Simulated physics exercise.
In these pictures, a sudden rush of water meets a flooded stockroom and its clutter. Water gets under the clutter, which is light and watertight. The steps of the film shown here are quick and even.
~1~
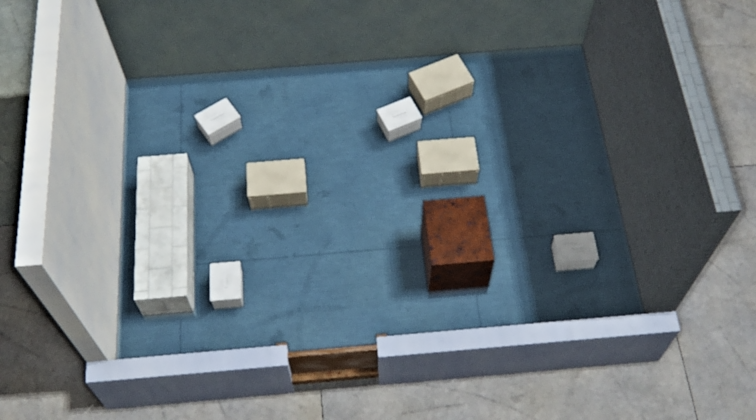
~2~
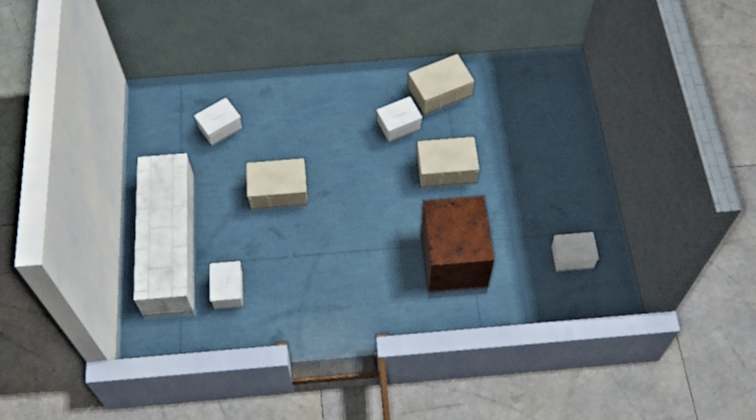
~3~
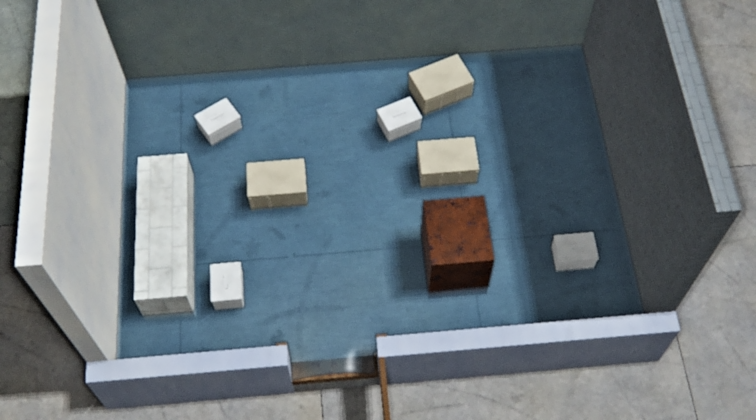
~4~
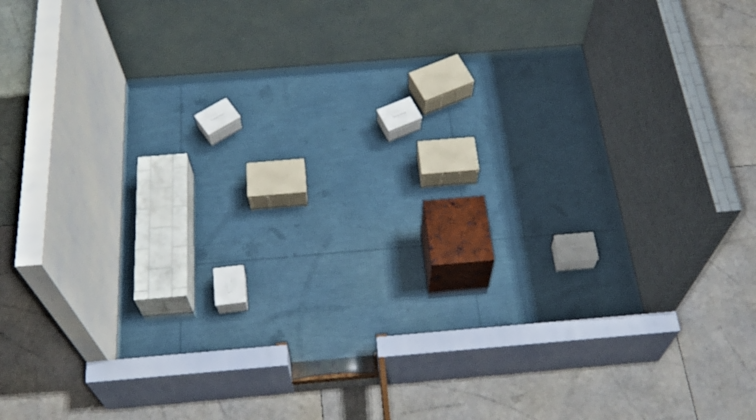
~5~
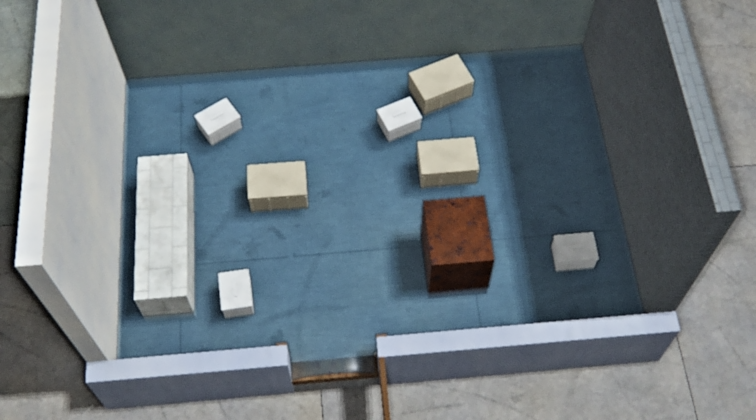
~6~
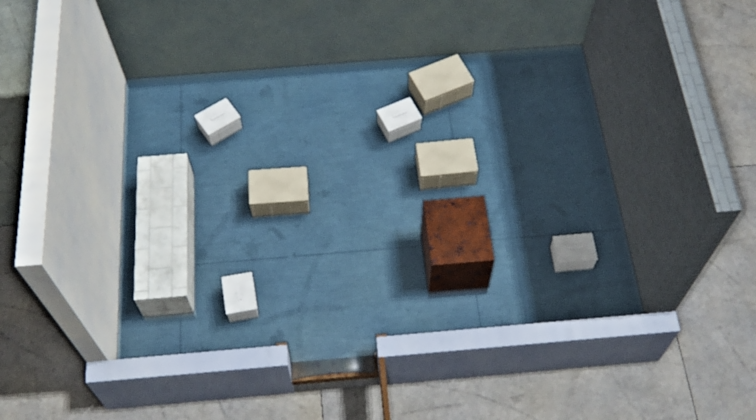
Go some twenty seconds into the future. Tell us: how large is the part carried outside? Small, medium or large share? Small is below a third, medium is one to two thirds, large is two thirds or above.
A medium share.
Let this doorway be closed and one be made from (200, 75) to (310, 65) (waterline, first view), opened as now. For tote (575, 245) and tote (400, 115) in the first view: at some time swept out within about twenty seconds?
Well, the first ends up in the room and the second ends up out of the room.
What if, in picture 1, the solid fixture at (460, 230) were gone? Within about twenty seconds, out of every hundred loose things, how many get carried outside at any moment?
About 40 per cent.
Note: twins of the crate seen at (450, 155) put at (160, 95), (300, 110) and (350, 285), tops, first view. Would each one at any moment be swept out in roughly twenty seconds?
Remains, remains, exits.
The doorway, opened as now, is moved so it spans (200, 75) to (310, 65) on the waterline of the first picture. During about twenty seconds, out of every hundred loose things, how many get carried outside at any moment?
I'd guess around 70 percent.
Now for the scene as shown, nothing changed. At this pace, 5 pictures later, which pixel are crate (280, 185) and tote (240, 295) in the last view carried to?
(277, 217) and (258, 319).
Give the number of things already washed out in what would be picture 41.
The number I arrive at is 2.
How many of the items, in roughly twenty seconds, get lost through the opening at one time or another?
3.
A moment on, 0 of 7 are out; 7 afloat.
Next, 1 of 7 are out; 6 afloat.
Later, 2 of 7 are out; 5 afloat.
In the end, 3 of 7 are out; 4 afloat.
